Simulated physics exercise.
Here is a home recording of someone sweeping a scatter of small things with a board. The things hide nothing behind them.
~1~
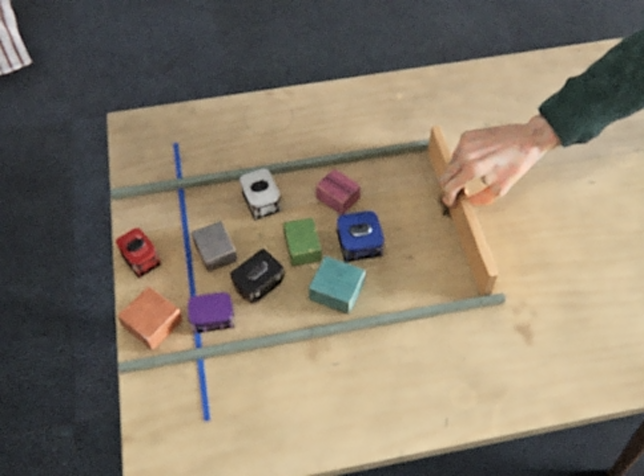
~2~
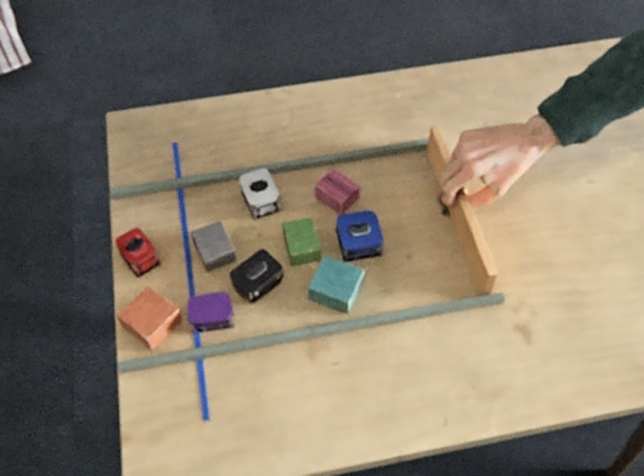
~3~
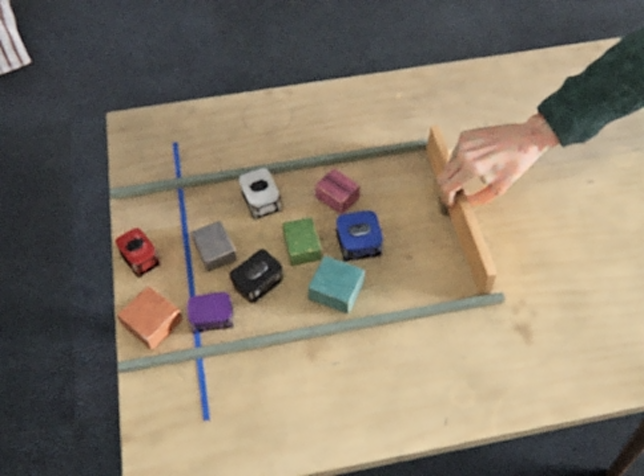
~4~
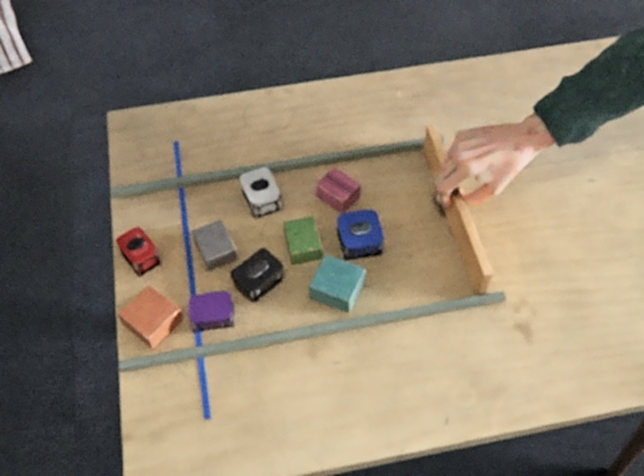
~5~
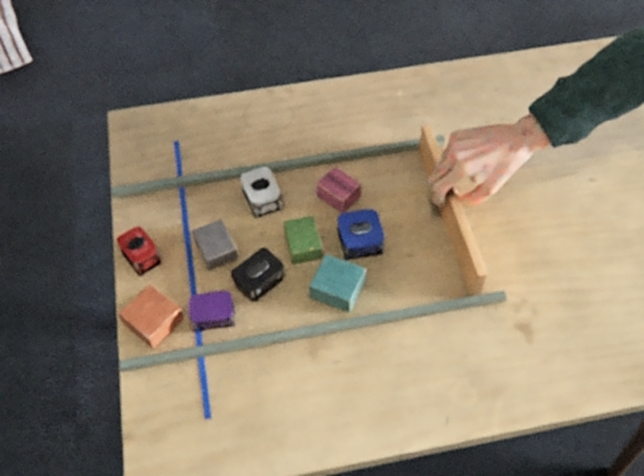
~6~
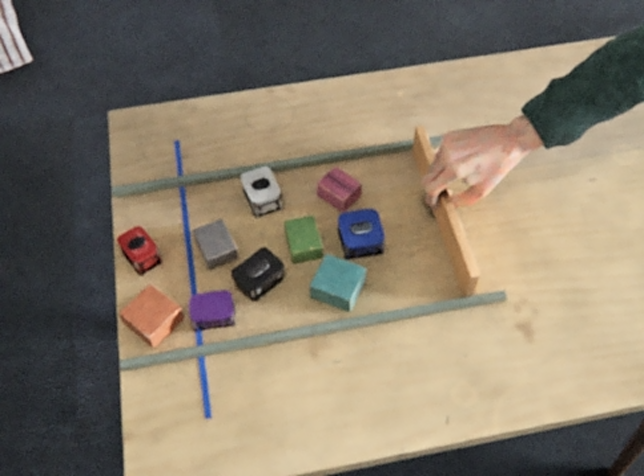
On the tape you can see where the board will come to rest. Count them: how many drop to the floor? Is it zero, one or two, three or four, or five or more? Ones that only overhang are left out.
Three or four spill over.
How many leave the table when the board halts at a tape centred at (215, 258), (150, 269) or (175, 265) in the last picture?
Counts per try, in order: 1 / 7 / 4.
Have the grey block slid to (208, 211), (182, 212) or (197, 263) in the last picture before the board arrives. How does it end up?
Well, the grey block goes off the edge first, goes off the edge next, and goes off the edge last.
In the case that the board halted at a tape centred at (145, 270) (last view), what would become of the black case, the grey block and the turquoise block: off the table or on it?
Black case goes off, grey block goes off, turquoise block stays put.
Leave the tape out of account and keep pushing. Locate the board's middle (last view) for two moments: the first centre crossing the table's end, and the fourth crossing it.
In pixels, around (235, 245) followed by around (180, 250).
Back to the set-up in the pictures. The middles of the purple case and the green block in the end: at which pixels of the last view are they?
In the last picture the first middle sits at (130, 344) and the other at (132, 259).
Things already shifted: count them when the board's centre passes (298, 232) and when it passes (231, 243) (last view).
I get 8 at the one place and 10 at the other.
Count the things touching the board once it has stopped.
It is in contact with 3.
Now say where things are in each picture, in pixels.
The first frame shows red case (138, 252); orange block (151, 318); purple case (211, 313); board (460, 207); tape (189, 264).
The second frame shows orange block (150, 318); board (459, 207).
The third frame shows purple case (211, 313); white case (260, 194).
The fourth frame shows red case (139, 251); black case (258, 276).
The fifth frame shows orange block (152, 316); green block (303, 240).
The sixth frame shows red case (140, 250); orange block (152, 316); purple case (213, 311); board (443, 208); tape (191, 262).
A little later, none off yet; red case at rest near (140, 250); orange block at rest near (152, 316); purple case at rest near (213, 311).
Next, none off yet; red case at rest near (140, 250); orange block at rest near (152, 316); purple case moving near (207, 317).
Later still, none off yet; red case tilted a little near (104, 255); orange block shifted a little near (128, 313); purple case shifted about its own width near (170, 336).
When it is over, the number that fall off is three or four; down, grey block, orange block and red case.
